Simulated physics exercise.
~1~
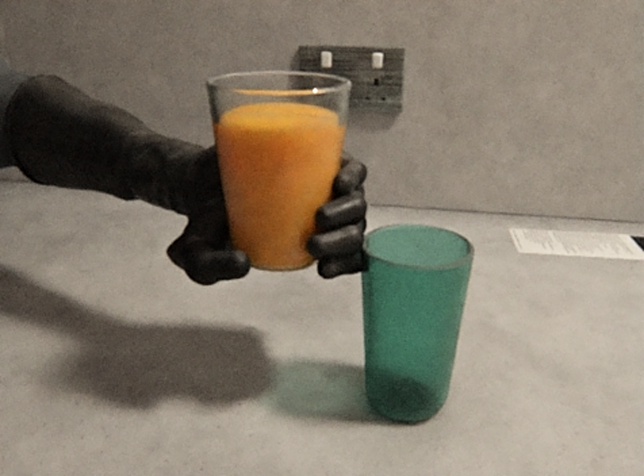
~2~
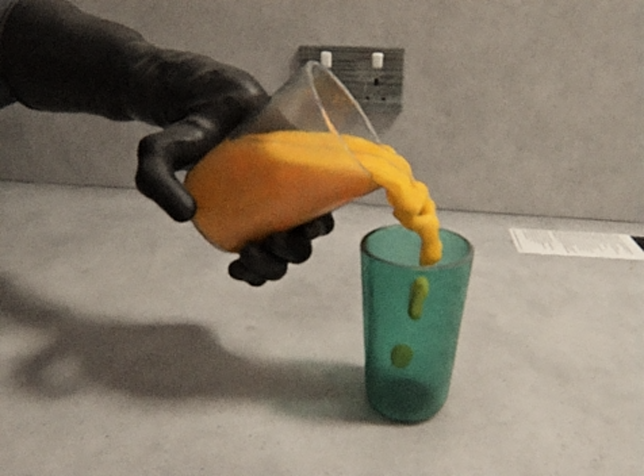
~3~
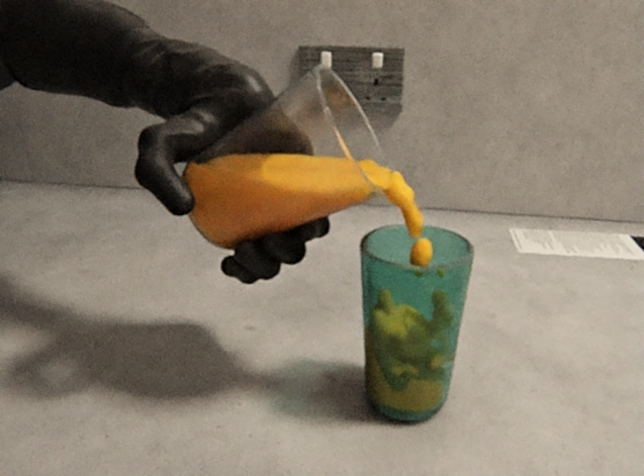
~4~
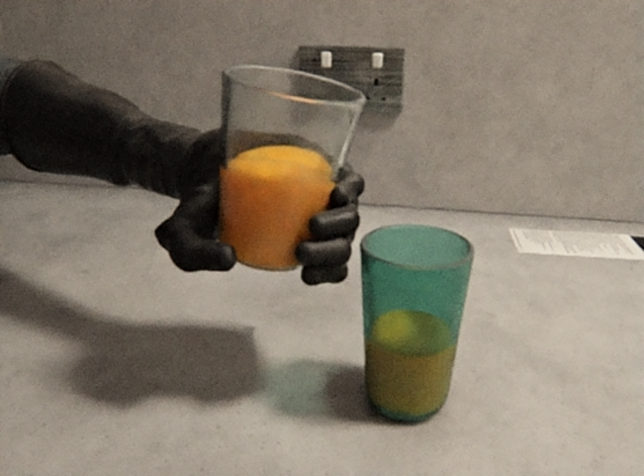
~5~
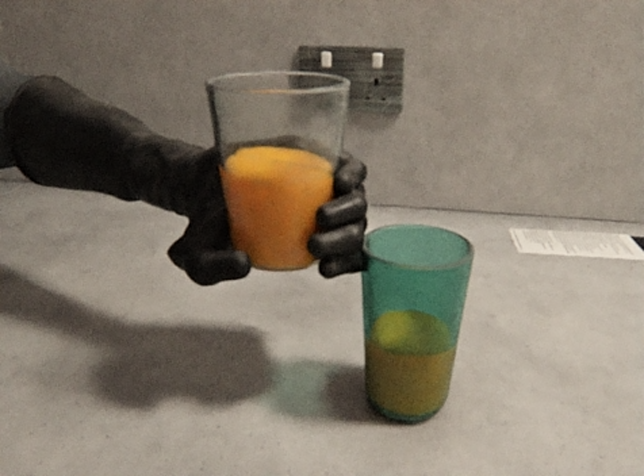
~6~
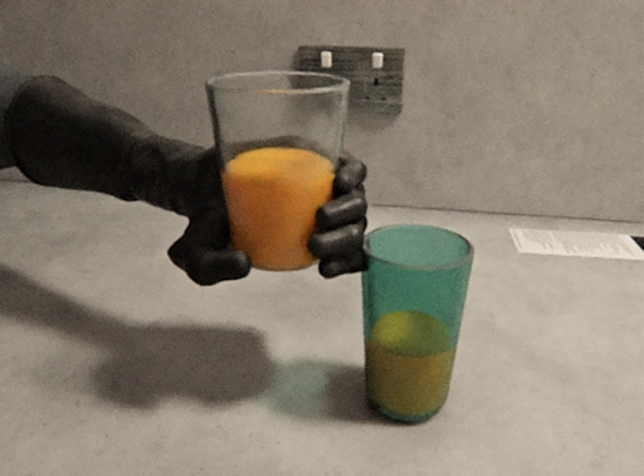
A black-gloved hand held a clear glass of orange juice, tipped it to the right and poured some into an empty green glass, then brought it upright again, leaving the green glass partly filled and plenty of juice still in the clear one.
